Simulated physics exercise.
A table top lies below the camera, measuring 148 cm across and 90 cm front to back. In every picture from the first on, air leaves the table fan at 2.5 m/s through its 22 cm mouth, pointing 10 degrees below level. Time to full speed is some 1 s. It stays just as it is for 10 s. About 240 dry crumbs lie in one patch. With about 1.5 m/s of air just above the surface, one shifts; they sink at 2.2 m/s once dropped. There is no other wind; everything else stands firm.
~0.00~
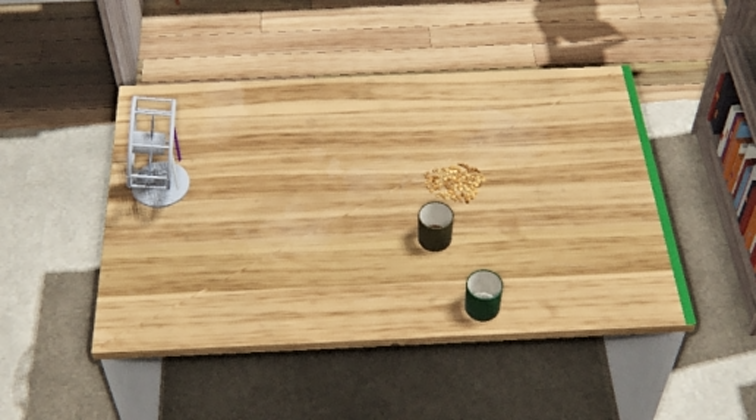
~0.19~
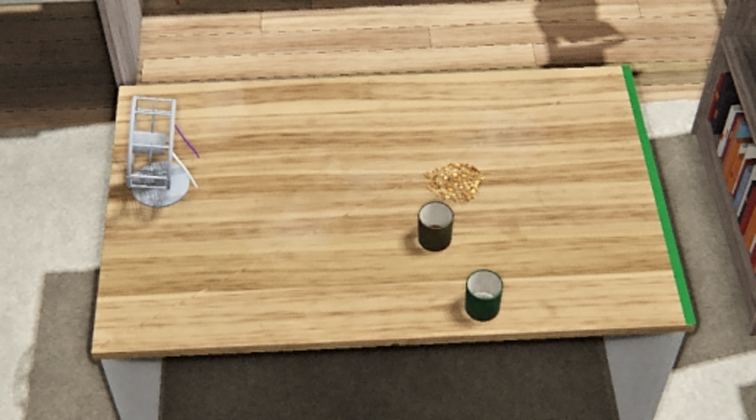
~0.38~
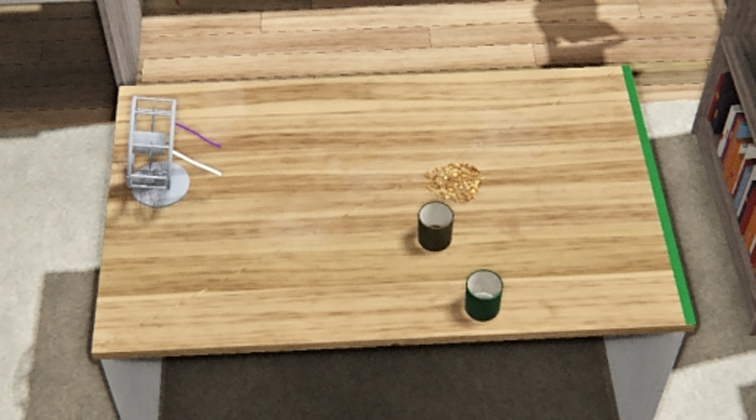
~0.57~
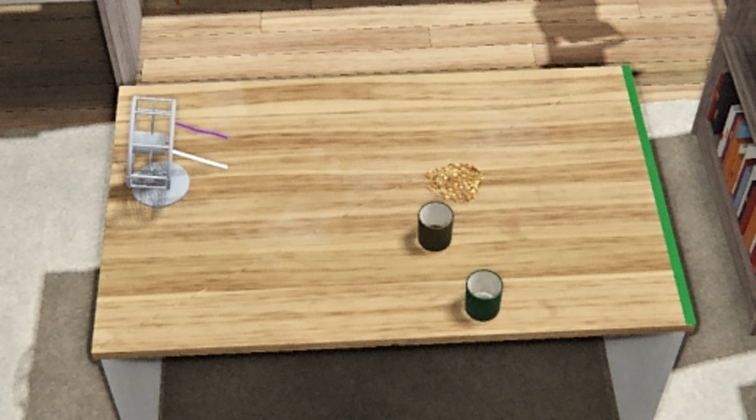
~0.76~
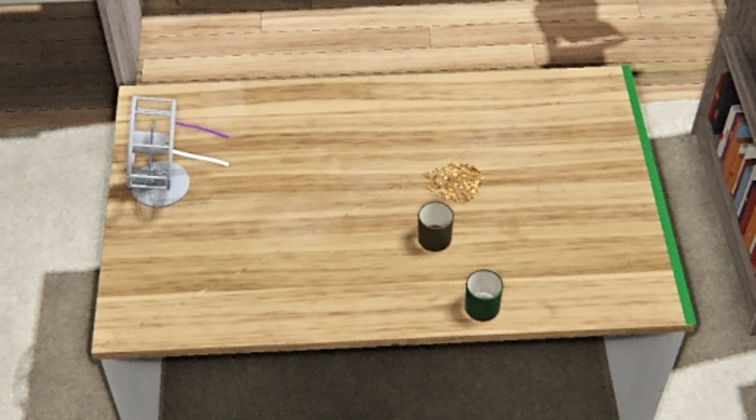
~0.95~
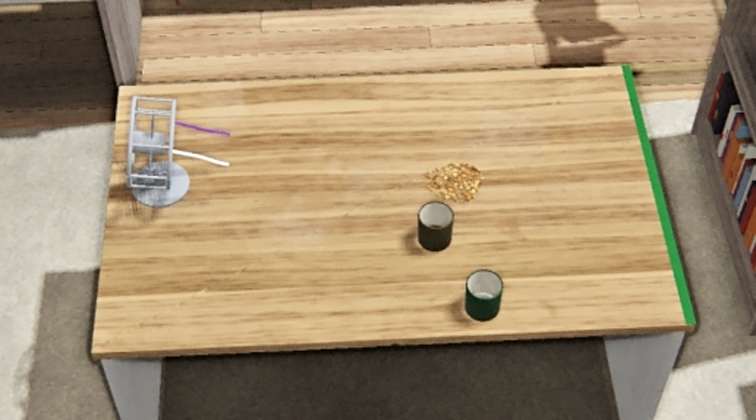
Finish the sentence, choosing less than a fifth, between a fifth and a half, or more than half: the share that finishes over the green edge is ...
The share that finishes over the green edge is more than half.
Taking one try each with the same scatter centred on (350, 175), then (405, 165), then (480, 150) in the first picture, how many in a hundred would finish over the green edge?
Taking the three spots in order, you'd get around 100 percent, 100 percent and 100 percent.
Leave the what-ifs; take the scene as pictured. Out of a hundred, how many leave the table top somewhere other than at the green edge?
About 0 per cent of them.
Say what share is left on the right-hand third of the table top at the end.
Something close to 0 % ends up there.
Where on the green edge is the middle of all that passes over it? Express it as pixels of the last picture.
Close to pixel (660, 184).
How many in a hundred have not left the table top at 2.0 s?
Around 2 %.
After 2.0 s the count stands so, 97 % are over the green edge.
After 3.2 s the count stands so, 100 % are over the green edge.
After 5.5 s the count stands so, 100 % are over the green edge.
After 10.0 s, at the end, 100 % are over the green edge.
